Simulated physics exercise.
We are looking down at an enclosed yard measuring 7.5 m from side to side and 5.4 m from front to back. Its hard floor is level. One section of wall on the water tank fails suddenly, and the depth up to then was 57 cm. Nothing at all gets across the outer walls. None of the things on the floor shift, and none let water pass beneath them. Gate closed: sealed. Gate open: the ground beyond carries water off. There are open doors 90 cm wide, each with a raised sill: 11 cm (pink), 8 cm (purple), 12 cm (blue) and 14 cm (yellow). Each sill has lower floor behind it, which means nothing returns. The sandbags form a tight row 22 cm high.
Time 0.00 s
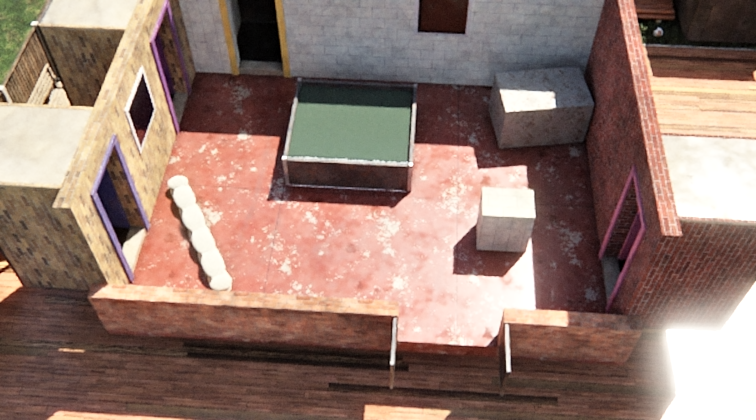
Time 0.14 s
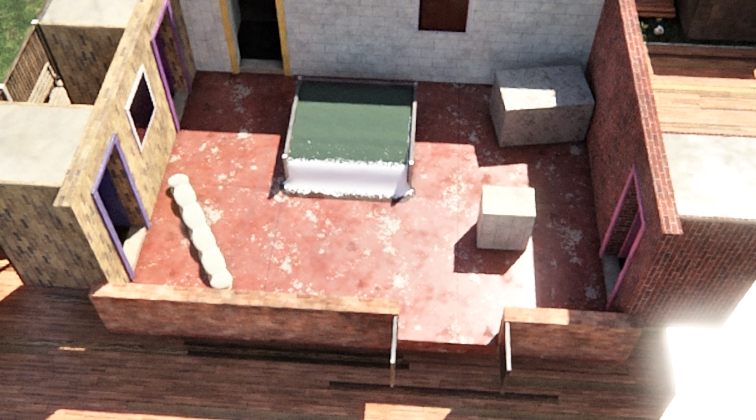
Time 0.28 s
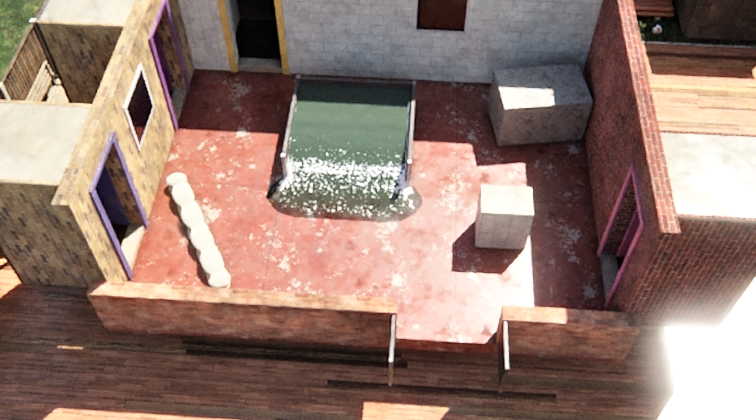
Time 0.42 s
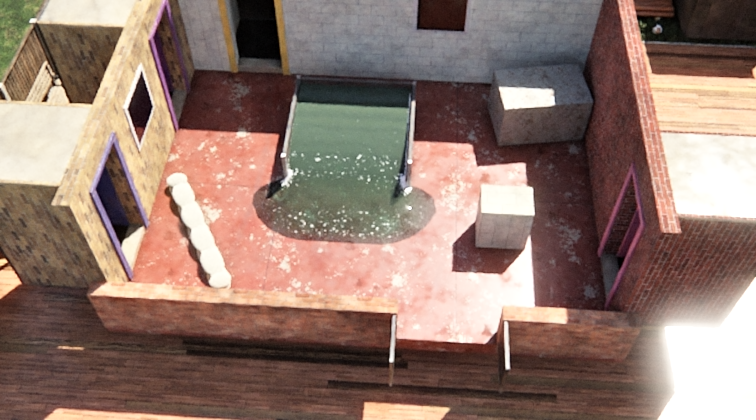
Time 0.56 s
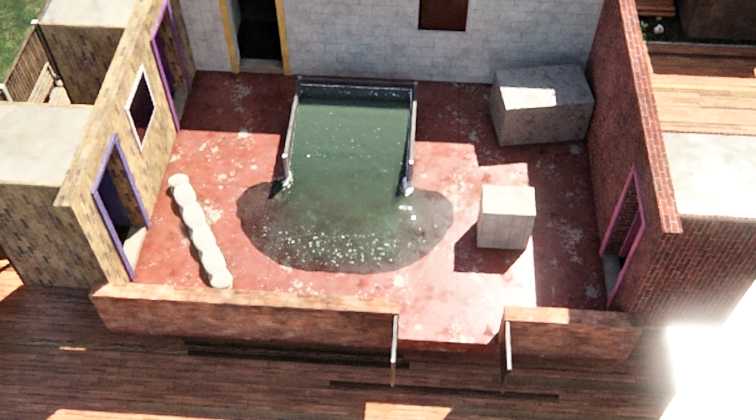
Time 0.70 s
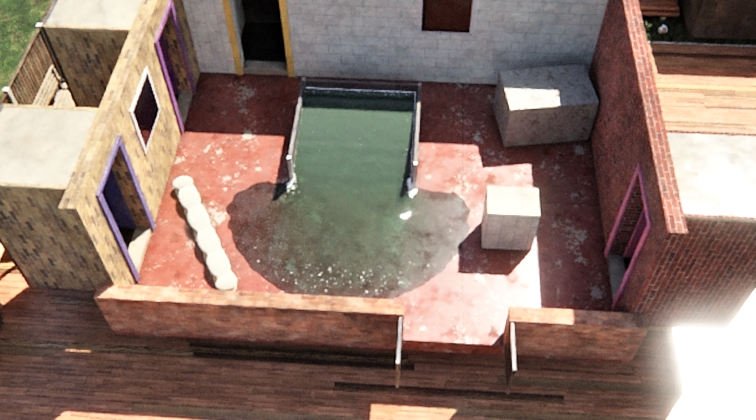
Green water bursting from the front of a rectangular tank and spreading in a widening pool across a walled yard's red floor.
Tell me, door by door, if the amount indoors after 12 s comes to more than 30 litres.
Door by door: The pink door lets in no more than 30 litres; the purple door lets in no more than 30 litres; the blue door lets in no more than 30 litres; the yellow door lets in no more than 30 litres.
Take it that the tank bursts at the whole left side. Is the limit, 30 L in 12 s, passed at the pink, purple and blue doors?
Pink falls short; purple exceeds; blue falls short.
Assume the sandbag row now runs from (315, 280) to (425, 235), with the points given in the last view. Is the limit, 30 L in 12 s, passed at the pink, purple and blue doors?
Moved that way: Pink holds, purple holds, blue breaches it.
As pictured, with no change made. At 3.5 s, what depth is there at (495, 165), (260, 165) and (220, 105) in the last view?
Around 0 cm, 0 cm and 0 cm.
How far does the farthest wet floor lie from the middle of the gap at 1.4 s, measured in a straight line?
Distance: Approx. 3.4 m.
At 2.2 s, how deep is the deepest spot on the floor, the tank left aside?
Up to near 34 cm.
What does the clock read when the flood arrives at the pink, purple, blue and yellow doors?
Arrival times: Pink 3.4 seconds, purple 4.0 seconds, blue 2.4 seconds, yellow 5.5 seconds.
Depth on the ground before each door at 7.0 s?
Door by door, in cm: Pink reads 10, purple reads 5, blue reads 8, yellow reads 9.
After 1.4 s water covers 30 % of the floor and is deepest (34 cm) near (339, 311); pink door not reached, purple door not reached, blue door not reached, yellow door not reached.
After 2.2 s water covers 35 % of the floor and is deepest (34 cm) near (280, 318); pink door not reached, purple door not reached, blue door not reached, yellow door not reached.
After 3.5 s water covers 45 % of the floor and is deepest (22 cm) near (614, 337); pink door 9 cm at the sill, 0 L in, purple door not reached, blue door 12 cm at the sill, 1 L in, yellow door not reached.
After 7.0 s water covers 80 % of the floor and is deepest (12 cm) near (196, 91); pink door 10 cm at the sill, 7 L in, purple door 5 cm at the sill, 0 L in, blue door 8 cm at the sill, 3 L in, yellow door 9 cm at the sill, 0 L in.
After 12.0 s water covers 95 % of the floor and is deepest (11 cm) near (573, 93); pink door 4 cm at the sill, 7 L in, purple door 5 cm at the sill, 1 L in, blue door 5 cm at the sill, 3 L in, yellow door 5 cm at the sill, 0 L in.
